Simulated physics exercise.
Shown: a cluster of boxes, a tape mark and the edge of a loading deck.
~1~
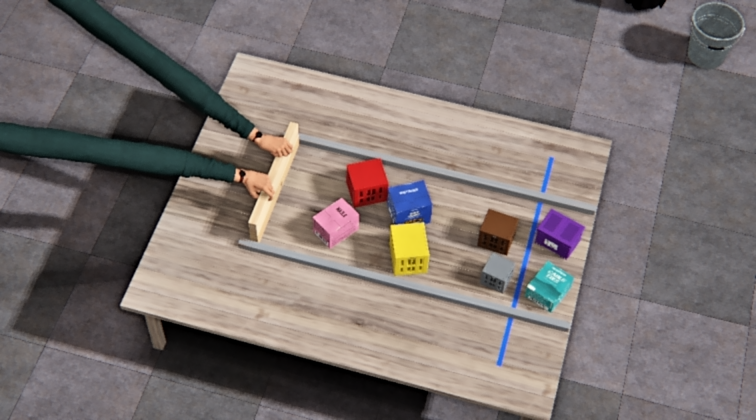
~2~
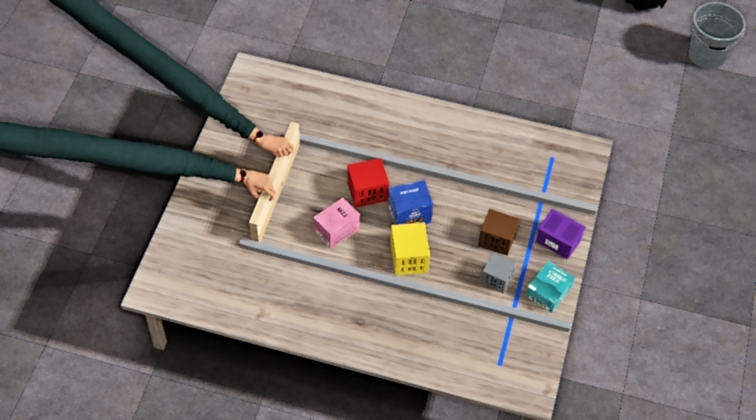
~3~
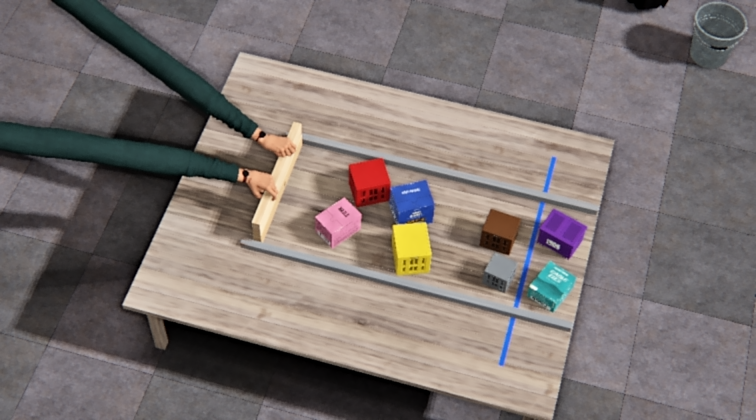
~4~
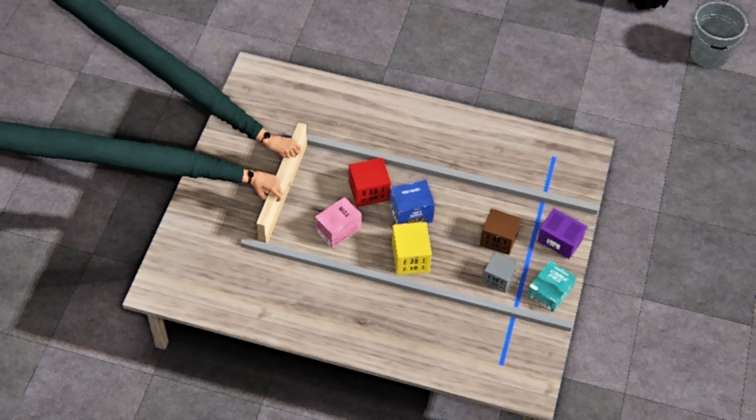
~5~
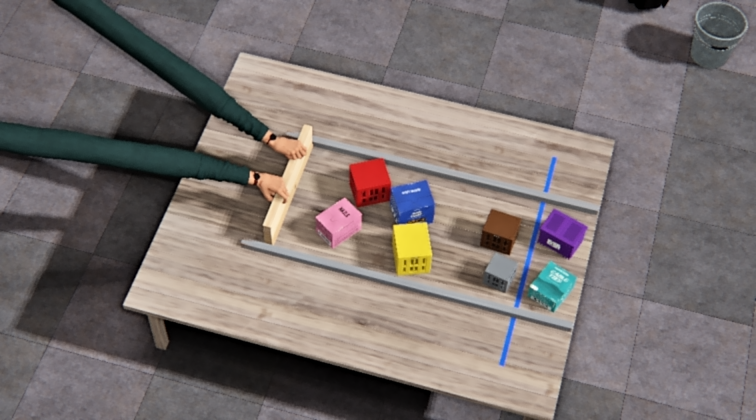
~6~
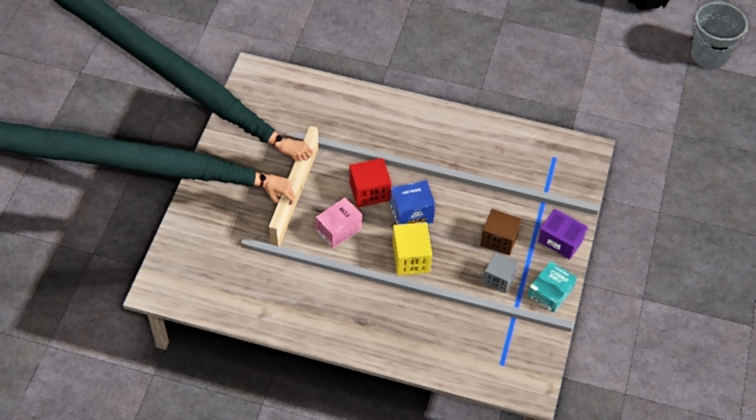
Wooden plank pushed slowly rightward by two green-sleeved arms between grey rails, nearing coloured boxes that stay still on a table.
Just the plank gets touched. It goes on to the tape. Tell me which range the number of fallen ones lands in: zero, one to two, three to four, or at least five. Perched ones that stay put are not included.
The range is three to four.
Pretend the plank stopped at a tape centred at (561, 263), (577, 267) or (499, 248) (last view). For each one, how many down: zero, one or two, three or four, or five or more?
Taking them in turn, five or over; five or over; either one or two.
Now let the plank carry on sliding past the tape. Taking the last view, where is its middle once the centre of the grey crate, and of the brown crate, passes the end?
I'd put it close to (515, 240), and close to (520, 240) for the other one.
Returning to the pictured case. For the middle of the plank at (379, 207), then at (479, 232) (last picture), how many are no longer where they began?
By the first moment it's 4, by the second it's 8.
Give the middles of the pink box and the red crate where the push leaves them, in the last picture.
The pink box comes to rest close to (540, 268), while the red crate rests close to (564, 218).
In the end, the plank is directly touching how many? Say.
Tally at the end: 2.
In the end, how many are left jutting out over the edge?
2 overhanging.
A little later, none off yet; turquoise box at rest near (552, 287); purple tote at rest near (562, 235); grey crate at rest near (501, 273).
Next, none off yet; turquoise box at rest near (552, 287); purple tote shifted a little near (574, 236); grey crate shifted a little near (515, 276).
When it is over, the number that fall off is three or four; down, brown crate, grey crate, purple tote and turquoise box.
